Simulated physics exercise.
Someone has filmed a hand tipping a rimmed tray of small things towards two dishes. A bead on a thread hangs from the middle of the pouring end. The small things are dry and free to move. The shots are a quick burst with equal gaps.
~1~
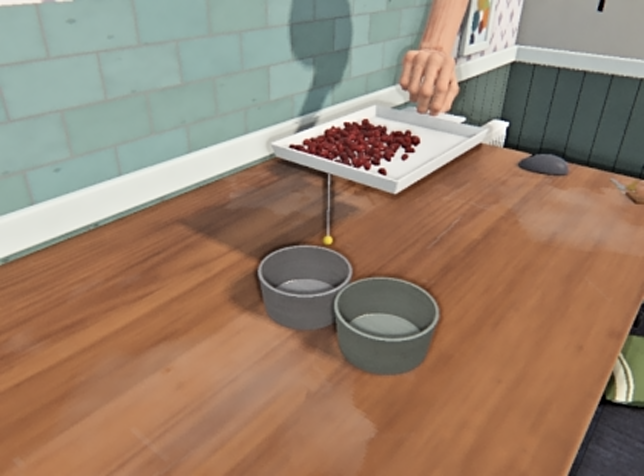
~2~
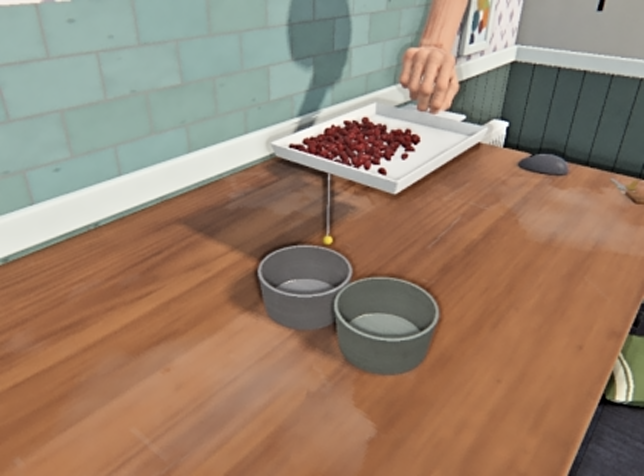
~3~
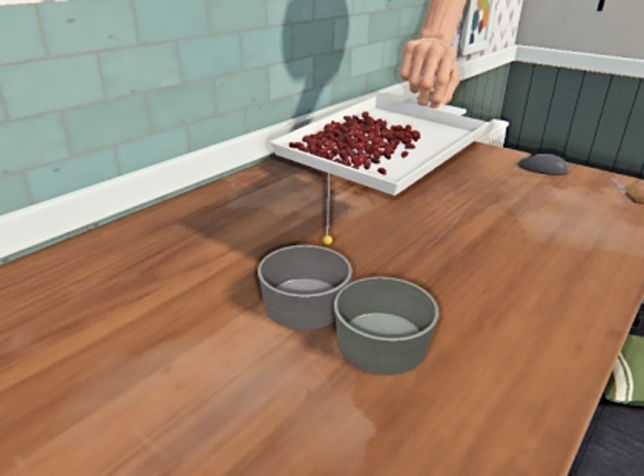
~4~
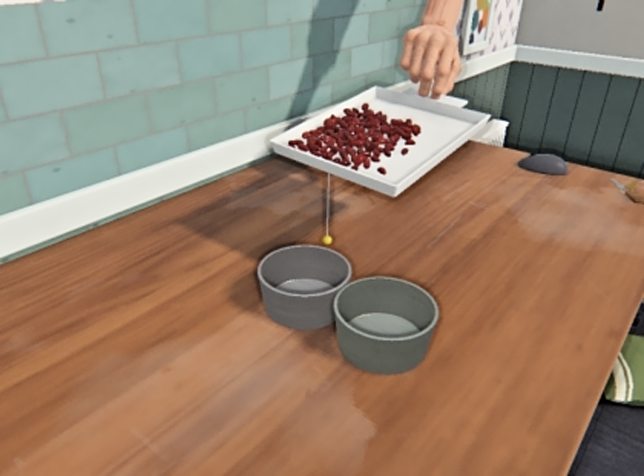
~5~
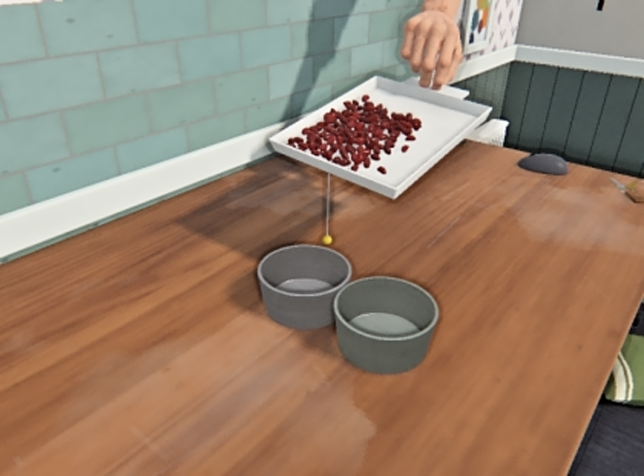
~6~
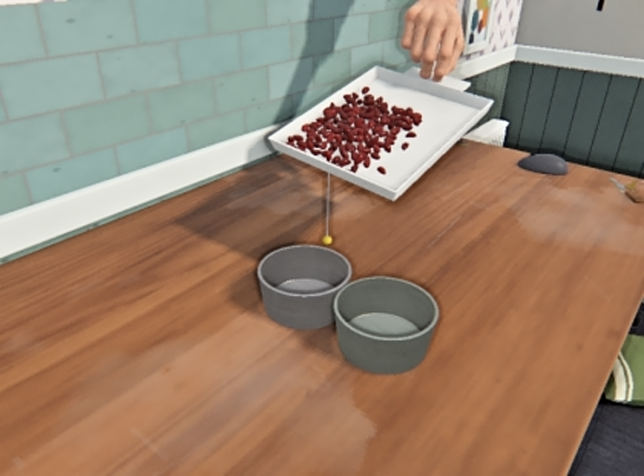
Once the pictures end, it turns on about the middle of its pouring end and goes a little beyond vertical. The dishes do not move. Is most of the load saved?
Together they catch more than half.
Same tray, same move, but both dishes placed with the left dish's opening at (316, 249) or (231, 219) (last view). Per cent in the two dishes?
In turn 80 and 0 in a hundred.
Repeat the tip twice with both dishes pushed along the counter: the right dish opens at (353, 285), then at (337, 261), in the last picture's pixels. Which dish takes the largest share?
In turn: The right-hand dish; the right-hand dish.
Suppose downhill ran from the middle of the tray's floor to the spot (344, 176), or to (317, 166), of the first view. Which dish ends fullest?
In turn: Left; left.
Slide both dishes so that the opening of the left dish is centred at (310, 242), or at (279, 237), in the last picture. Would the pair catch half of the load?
At the first place more than half, at the second above a half.
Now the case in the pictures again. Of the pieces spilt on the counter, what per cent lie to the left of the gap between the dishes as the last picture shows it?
Near 10 %.
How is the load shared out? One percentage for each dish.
About: Left dish 30, right dish 40 per cent.
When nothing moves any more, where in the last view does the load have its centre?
Around (364, 318).
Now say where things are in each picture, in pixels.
In the first frame, corners of the pouring end (276, 143) and (396, 179), level; middle of the load (354, 145), kidney beans; left dish (275, 304); right dish (356, 347); bead on its thread (328, 240).
In the second frame, corners of the pouring end (276, 143) and (396, 179), level; middle of the load (354, 144).
In the third frame, corners of the pouring end (276, 142) and (396, 181), tipped barely, lowest at the right corner; middle of the load (354, 142).
In the fourth frame, corners of the pouring end (275, 140) and (395, 183), tipped a little, lowest at the right corner; middle of the load (353, 138).
In the fifth frame, corners of the pouring end (275, 138) and (395, 186), tipped a little, lowest at the right corner; middle of the load (353, 134).
In the sixth frame, corners of the pouring end (274, 137) and (395, 188), tipped a little, lowest at the right corner; middle of the load (358, 124); left dish (275, 304); right dish (356, 347).
Just after the last frame, tray tipped steeply; almost all on the tray; just a few in the right dish; just a few in the air.
A moment on, tray tipped right over; roughly a quarter on the tray; roughly a quarter in the right dish; about a tenth in the left dish; about a tenth outside both; roughly a quarter in the air.
Further on, tray tipped past a quarter turn; roughly half in the right dish; roughly a quarter in the left dish; roughly a quarter outside both.
When it is over, tray tipped past a quarter turn; roughly half in the right dish; roughly a quarter in the left dish; roughly a quarter outside both.
